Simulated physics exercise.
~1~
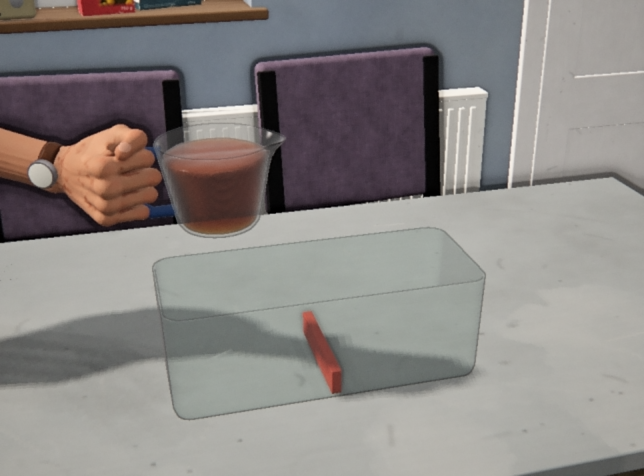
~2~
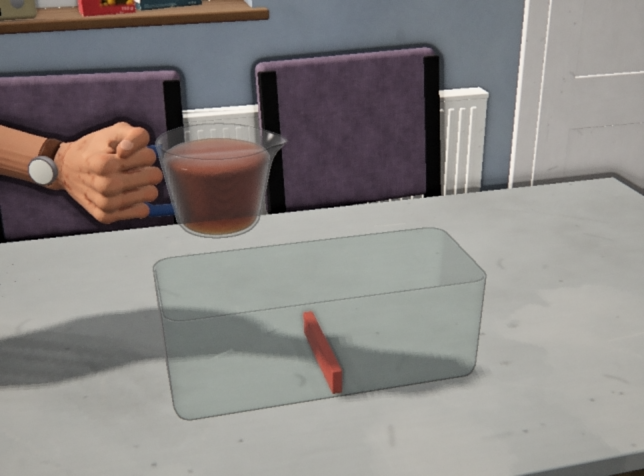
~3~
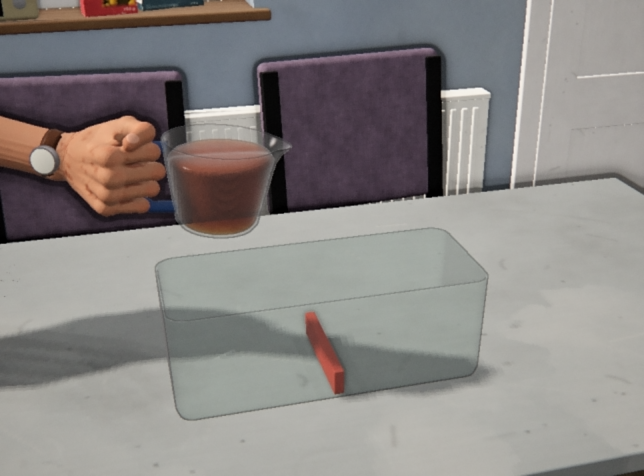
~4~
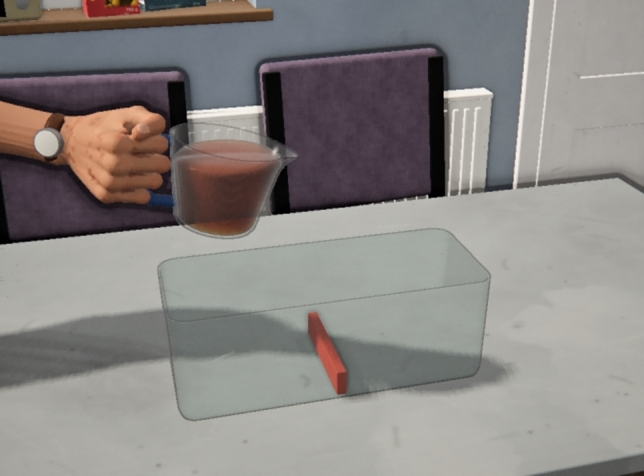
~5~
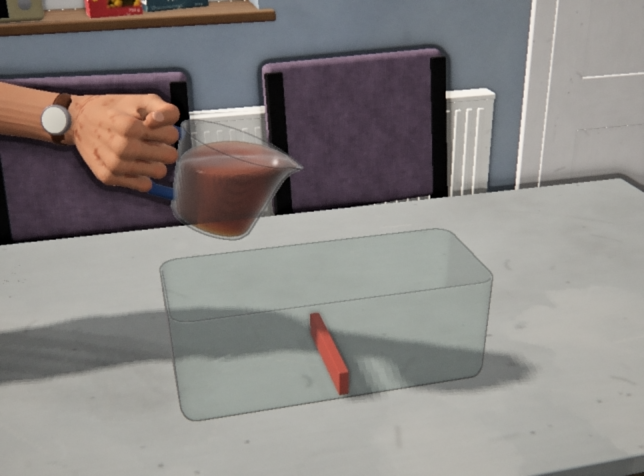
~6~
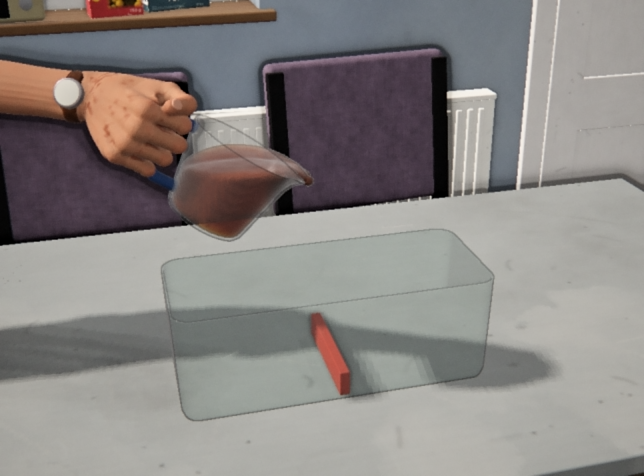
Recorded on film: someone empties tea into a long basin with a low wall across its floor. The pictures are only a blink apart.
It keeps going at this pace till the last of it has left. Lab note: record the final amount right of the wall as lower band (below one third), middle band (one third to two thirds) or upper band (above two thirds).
Middle of three bands.
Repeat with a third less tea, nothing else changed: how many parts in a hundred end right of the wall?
Roughly 40 in a hundred.
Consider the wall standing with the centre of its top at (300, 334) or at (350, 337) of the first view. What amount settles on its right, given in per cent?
That'd be about 80 percent for the first and about 25 percent for the other.
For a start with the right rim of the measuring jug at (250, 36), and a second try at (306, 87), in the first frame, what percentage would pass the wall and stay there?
50 % and 80 %.
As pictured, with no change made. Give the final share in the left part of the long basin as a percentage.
That is roughly 40 percent of it.
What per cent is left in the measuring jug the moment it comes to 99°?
About 30 % remains.
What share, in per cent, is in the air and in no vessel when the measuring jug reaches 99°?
25 %.
A moment on, the measuring jug is tipped on its side and 29 per cent is still to pour, 9 is left of the wall and 38 right of it.
Next, the measuring jug is tipped right over and 1 per cent is still to pour, 40 is left of the wall and 57 right of it.
Then the measuring jug is tipped right over and 0 per cent is still to pour, 41 is left of the wall and 58 right of it.
Later the measuring jug is tipped right over and 0 per cent is still to pour, 41 is left of the wall and 58 right of it.
At rest 41 per cent lies left of the wall, 58 right of it and 1 outside.
